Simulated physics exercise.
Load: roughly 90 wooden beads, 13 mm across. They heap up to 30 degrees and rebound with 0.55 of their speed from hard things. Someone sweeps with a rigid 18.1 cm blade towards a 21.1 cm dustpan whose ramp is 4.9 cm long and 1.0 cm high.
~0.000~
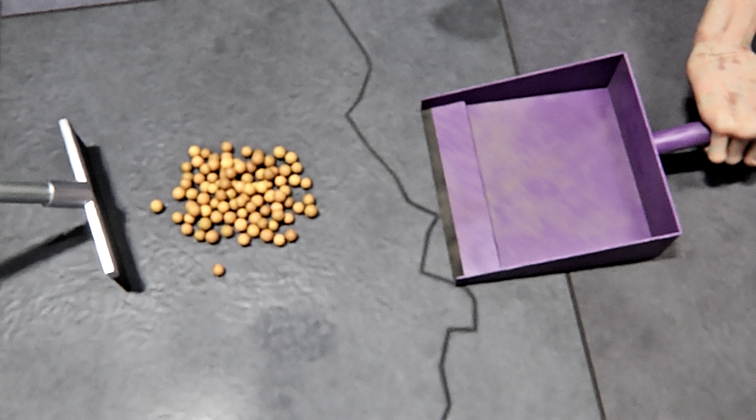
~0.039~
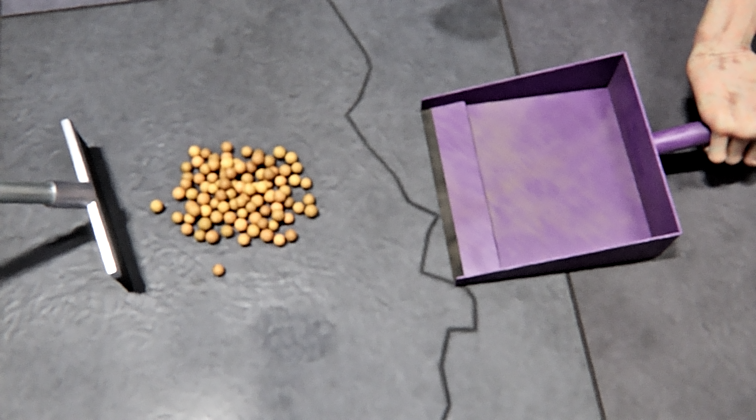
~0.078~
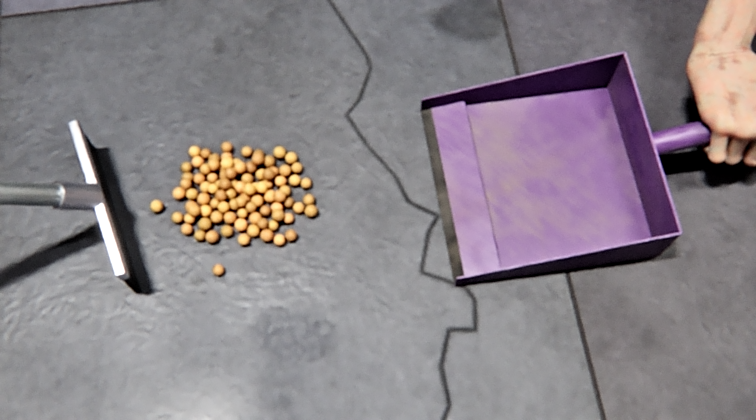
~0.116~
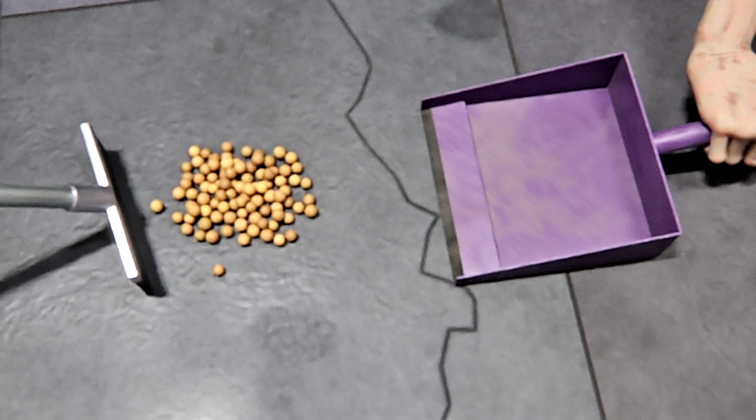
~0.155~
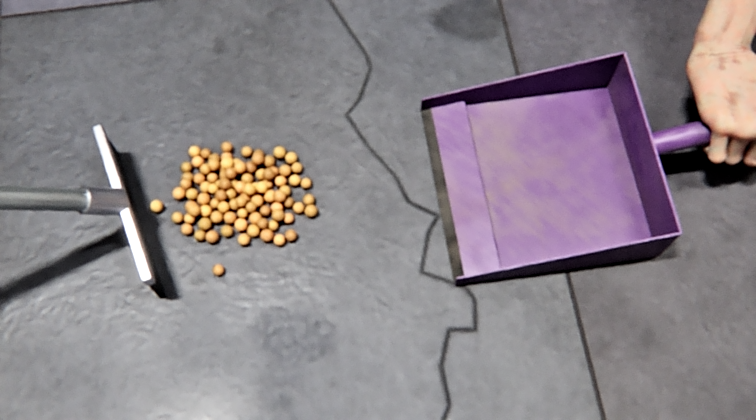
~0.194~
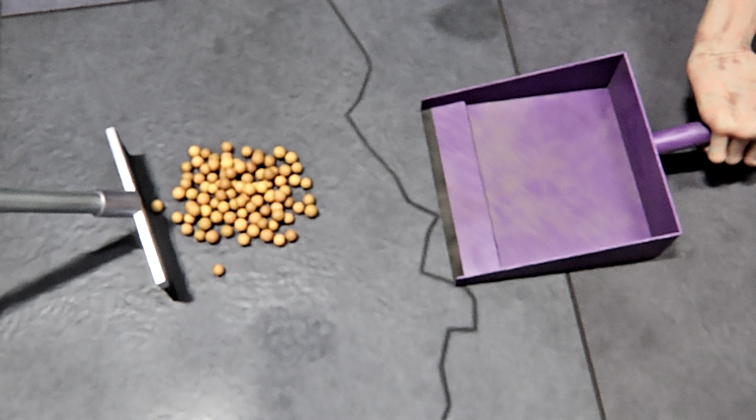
A flat blade slides right across dark tiles, up to a pile of wooden beads.
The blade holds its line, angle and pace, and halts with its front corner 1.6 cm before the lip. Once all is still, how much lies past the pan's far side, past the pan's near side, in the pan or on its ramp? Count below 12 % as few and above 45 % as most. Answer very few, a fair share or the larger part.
Past the pan's far side: Very few; past the pan's near side: Very few; in the pan or on its ramp: Very few.
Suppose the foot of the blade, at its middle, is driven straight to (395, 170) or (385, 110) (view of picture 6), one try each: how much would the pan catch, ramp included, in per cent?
About 25 and 15 per cent.
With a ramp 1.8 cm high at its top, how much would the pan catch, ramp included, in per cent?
In that case some 5 per cent.
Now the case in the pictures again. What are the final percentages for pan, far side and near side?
Far side 5; near side 5; pan 5.
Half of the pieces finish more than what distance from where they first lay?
About 12 cm.
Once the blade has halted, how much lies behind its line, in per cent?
Some 50 per cent.
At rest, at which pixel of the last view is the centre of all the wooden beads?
Around (364, 164).
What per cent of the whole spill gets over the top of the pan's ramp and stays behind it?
Roughly 0 per cent.
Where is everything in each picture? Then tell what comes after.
The first frame shows blade from (112, 272) to (68, 128), moved 0.0 cm, 0 of the pieces shifted so far; middle of the pieces at (241, 187); pan at (553, 178).
The second frame shows blade from (115, 273) to (70, 128), moved 0.3 cm, 0 of the pieces shifted so far; middle of the pieces at (241, 187).
The third frame shows blade from (123, 274) to (77, 130), moved 1.1 cm, 0 of the pieces shifted so far; middle of the pieces at (241, 187).
The fourth frame shows blade from (135, 277) to (89, 132), moved 2.4 cm, 0 of the pieces shifted so far; middle of the pieces at (241, 187).
The fifth frame shows blade from (149, 280) to (101, 134), moved 3.8 cm, 0 of the pieces shifted so far; middle of the pieces at (241, 187).
The sixth frame shows blade from (162, 282) to (114, 136), moved 5.1 cm, 0 of the pieces shifted so far; middle of the pieces at (241, 187); pan at (553, 178). The blade's pace is about 0.36 m/s, heading 20 degrees towards the viewer's side.
Then, at 0.58 s, middle of the blade 18 cm from the lip; 0 % over the lip, far side 5 %, near side 0 %.
Then, at 0.84 s, middle of the blade 9 cm from the lip; 0 % over the lip, far side 5 %, near side 0 %.
After 1.21 s, middle of the blade 4 cm from the lip; 5 % over the lip, far side 5 %, near side 5 %.
By 1.6 s all is still; far side 5 %, near side 5 %, pan 5 %, in front of the lip or behind the blade 85 %.
